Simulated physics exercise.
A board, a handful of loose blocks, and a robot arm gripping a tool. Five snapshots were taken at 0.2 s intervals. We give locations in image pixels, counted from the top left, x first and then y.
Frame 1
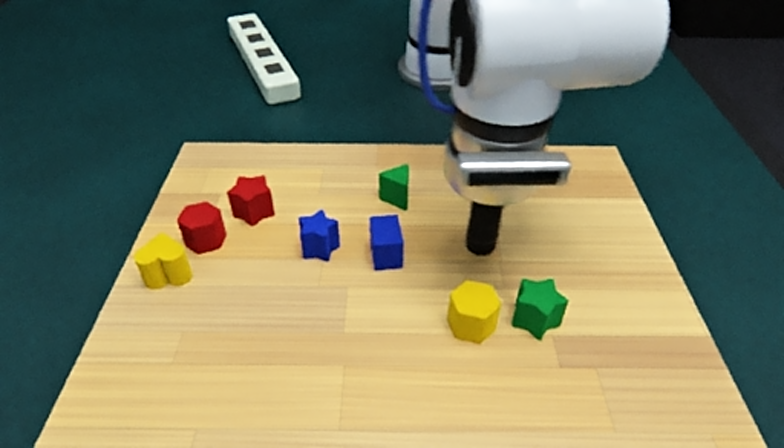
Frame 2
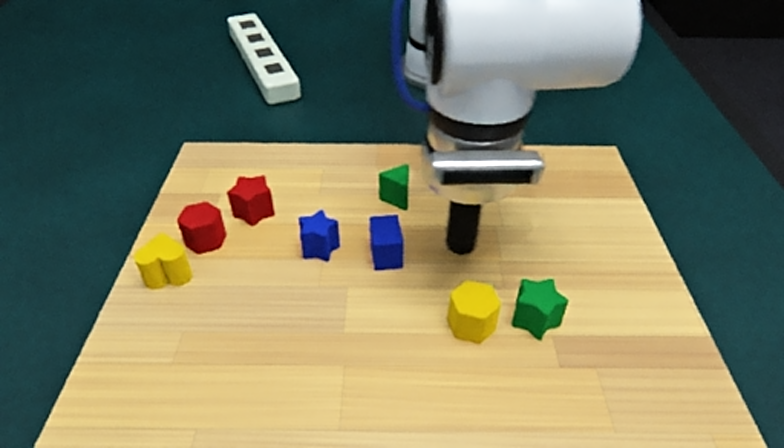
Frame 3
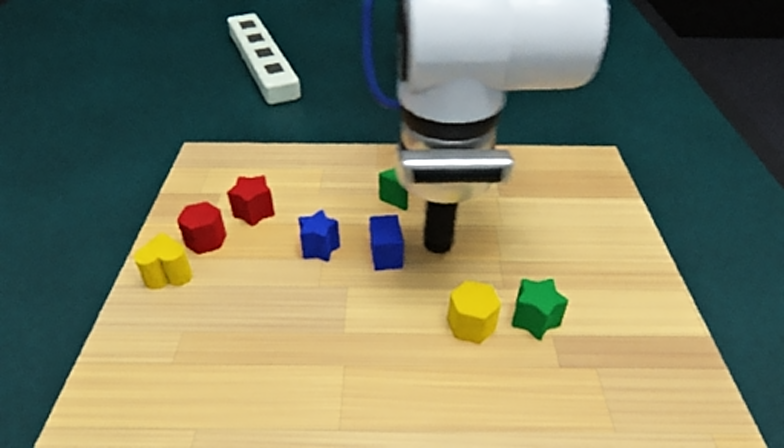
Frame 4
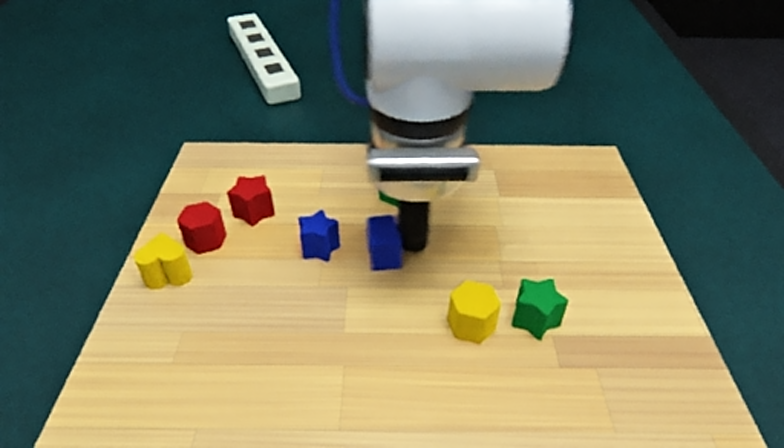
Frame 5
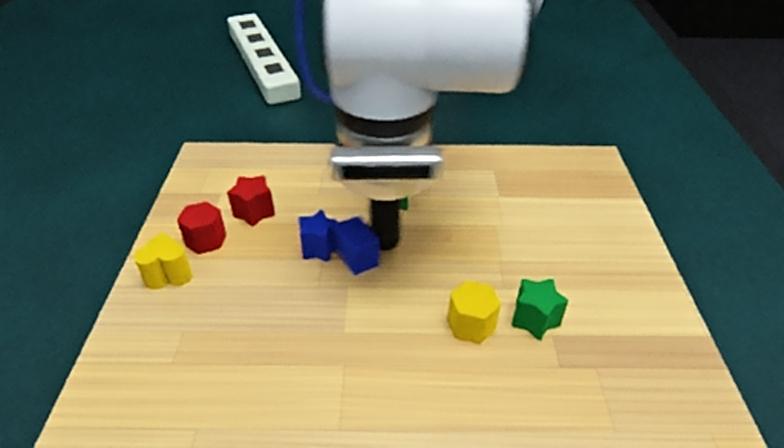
On a wooden tabletop scattered with red, yellow, blue and green blocks, a white robot arm lowers a dark tool tip and slides it steadily left. The tip reaches the blue rectangular block and pushes it left, turning it, until it sits against the blue star-shaped block.
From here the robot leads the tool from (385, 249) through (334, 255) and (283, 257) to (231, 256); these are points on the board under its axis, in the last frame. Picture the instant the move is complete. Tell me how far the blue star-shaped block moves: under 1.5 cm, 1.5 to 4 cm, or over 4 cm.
It shifts by more than 4 cm.
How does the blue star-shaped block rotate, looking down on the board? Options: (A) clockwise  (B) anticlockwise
A.
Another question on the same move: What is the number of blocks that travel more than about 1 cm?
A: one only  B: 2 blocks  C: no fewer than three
That would be B.
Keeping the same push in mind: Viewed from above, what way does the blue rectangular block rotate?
From overhead, anticlockwise.
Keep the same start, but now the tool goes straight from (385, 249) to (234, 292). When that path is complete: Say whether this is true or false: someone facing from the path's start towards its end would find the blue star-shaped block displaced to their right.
That is true.
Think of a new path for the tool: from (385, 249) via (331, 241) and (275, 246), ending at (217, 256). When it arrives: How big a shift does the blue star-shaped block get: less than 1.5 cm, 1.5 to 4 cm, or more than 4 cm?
It's set to move over 4 cm.
On the path given first. One third of the way, tool (333, 247); blue star-shaped block (283, 218), turned 35° clockwise; blue rectangular block (303, 240).
Two thirds of the way, tool (280, 249); blue star-shaped block (263, 211), turned 85° clockwise; blue rectangular block (255, 251), turned 45° anticlockwise.
At the end, tool (229, 248); red hexagon still; blue star-shaped block (252, 210), turned 145° clockwise; blue rectangular block (249, 254), turned 55° anticlockwise.
